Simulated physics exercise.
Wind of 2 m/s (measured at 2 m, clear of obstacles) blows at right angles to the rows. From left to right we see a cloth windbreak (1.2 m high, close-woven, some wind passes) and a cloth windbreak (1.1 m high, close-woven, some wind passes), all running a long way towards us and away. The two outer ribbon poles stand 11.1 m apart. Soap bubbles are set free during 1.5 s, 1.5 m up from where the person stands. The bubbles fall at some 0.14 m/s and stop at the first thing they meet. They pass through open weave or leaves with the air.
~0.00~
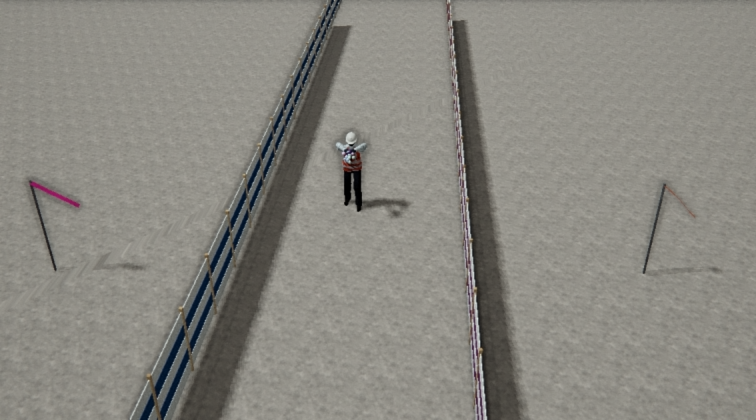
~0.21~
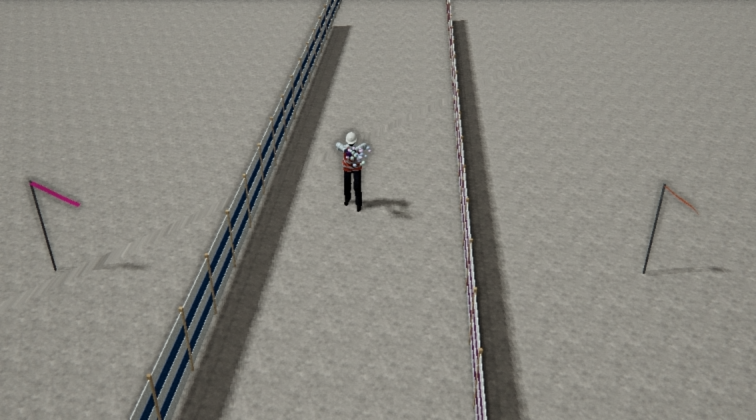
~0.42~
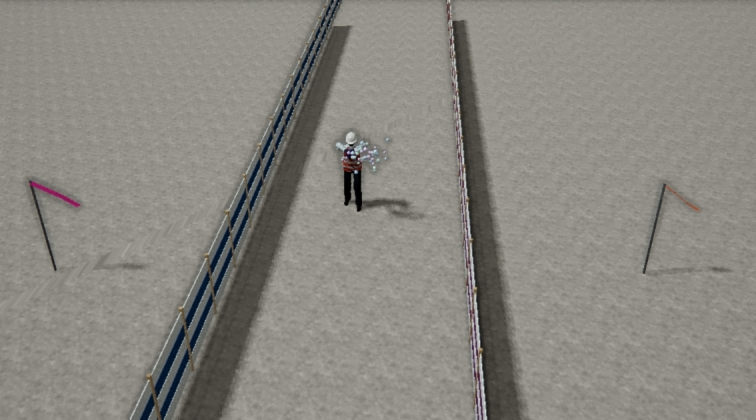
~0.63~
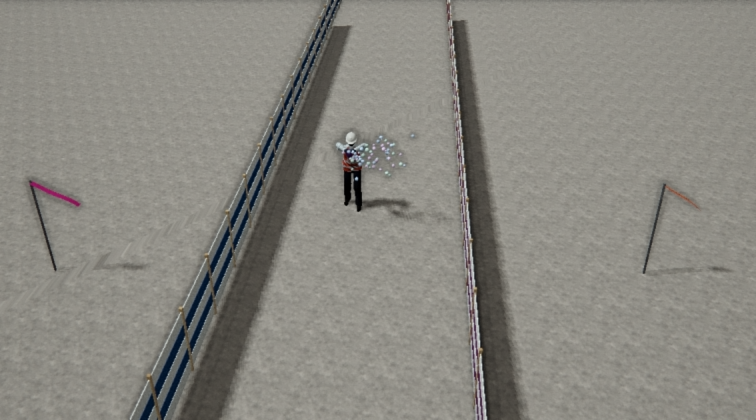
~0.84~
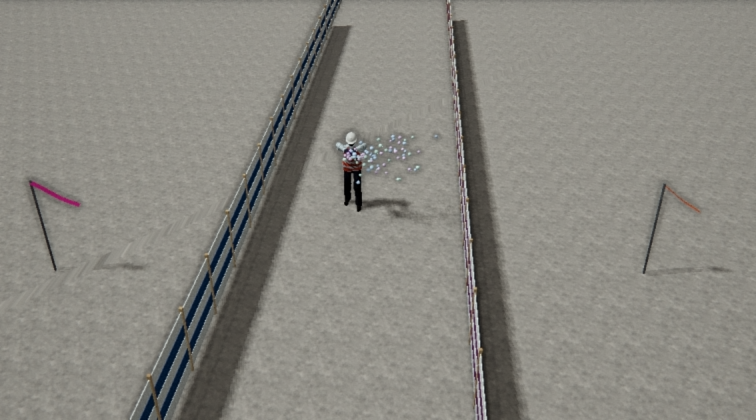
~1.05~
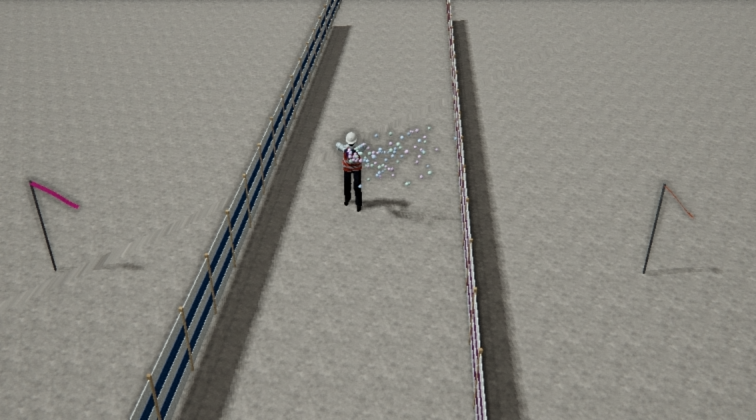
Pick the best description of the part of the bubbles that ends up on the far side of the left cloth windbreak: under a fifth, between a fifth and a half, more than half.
The share that finishes beyond it is under a fifth.
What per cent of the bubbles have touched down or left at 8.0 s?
About 30 %.
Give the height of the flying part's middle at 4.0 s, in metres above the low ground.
Roughly 1.2 m up.
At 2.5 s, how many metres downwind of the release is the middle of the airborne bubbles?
Roughly 2.0 m.
After 2.5 s, 0 % is no longer flying here, and 0 % is beyond the left cloth windbreak; the middle of what still flies is 1.3 m above the low ground, near (440, 165).
After 4.0 s, 1 % is no longer flying here, and 0 % is beyond the left cloth windbreak; the middle of what still flies is 1.1 m above the low ground, near (496, 173).
After 8.0 s, 29 % is no longer flying here, and 0 % is beyond the left cloth windbreak; the middle of what still flies is 0.8 m above the low ground, near (678, 193).
After 20.0 s, 82 % is no longer flying here, and 0 % is beyond the left cloth windbreak.
After 45.0 s, 100 % is no longer flying here, and 0 % is beyond the left cloth windbreak.
